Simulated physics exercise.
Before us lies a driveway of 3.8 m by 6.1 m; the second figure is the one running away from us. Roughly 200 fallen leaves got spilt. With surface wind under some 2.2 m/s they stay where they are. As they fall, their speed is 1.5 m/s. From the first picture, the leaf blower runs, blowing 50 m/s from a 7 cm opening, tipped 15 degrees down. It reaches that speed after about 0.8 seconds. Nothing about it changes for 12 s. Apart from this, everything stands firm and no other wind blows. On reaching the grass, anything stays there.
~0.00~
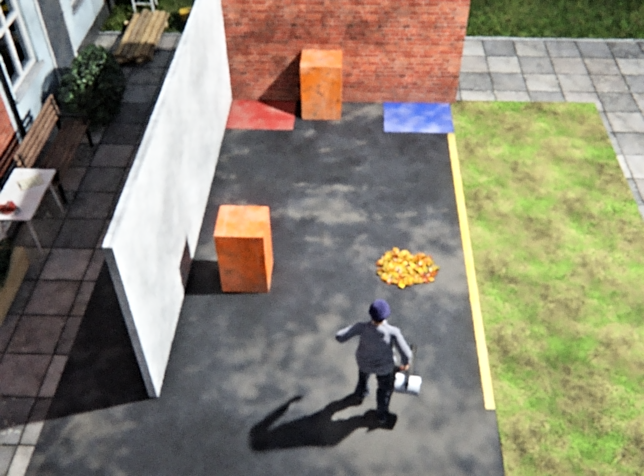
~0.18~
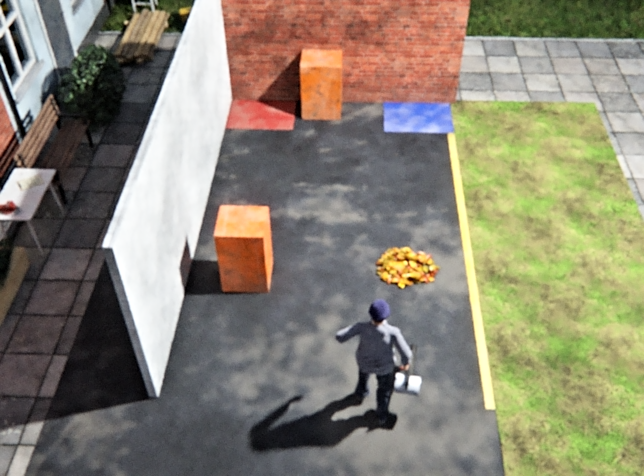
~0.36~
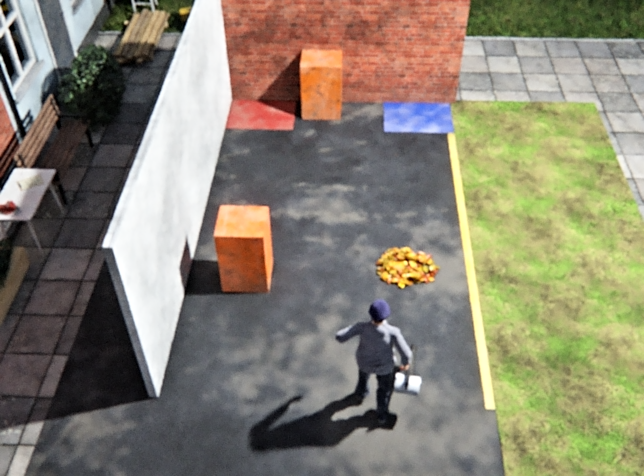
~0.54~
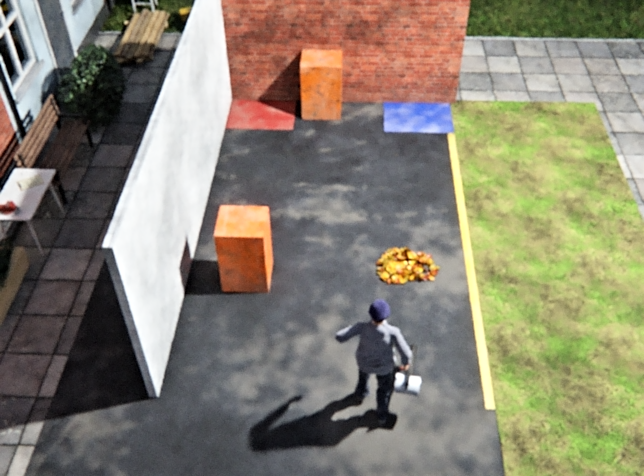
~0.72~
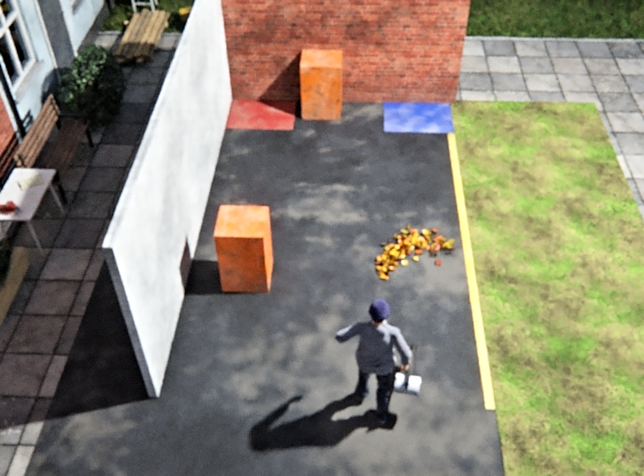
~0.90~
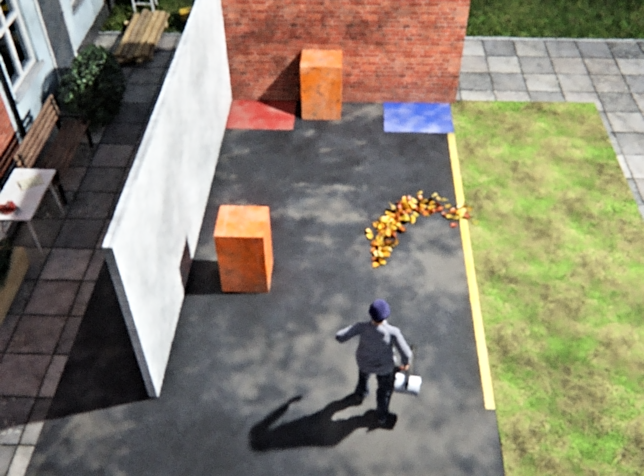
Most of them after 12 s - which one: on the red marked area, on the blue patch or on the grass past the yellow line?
It is blue that holds the most.
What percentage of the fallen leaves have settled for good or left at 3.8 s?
Close to 25 % of them.
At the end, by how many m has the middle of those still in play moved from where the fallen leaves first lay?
I'd say around 3.4 m.
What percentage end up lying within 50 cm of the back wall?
Share: Approx. 50 %.
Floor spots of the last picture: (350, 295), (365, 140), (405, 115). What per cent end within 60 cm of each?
I would say some 0 %, 10 % and 40 % respectively.
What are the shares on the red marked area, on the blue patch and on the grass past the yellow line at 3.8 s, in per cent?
Shares come out near 0 % for red, 40 % for blue and 10 % for yellow.
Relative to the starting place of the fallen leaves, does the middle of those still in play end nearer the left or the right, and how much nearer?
It shifted leftwards by roughly 0.2 m.
After 2.4 s the count stands so, 0 % are on the red marked area, 9 % on the grass past the yellow line and 34 % on the blue patch; the middle of those still in play is near (389, 142).
After 3.8 s the count stands so, 0 % are on the red marked area, 10 % on the grass past the yellow line and 40 % on the blue patch; the middle of those still in play is near (391, 129).
After 6.6 s the count stands so, 0 % are on the red marked area, 10 % on the grass past the yellow line and 41 % on the blue patch; the middle of those still in play is near (390, 120).
After 12.0 s, at the end, 0 % are on the red marked area, 10 % on the grass past the yellow line and 40 % on the blue patch; the middle of those still in play is near (388, 114).
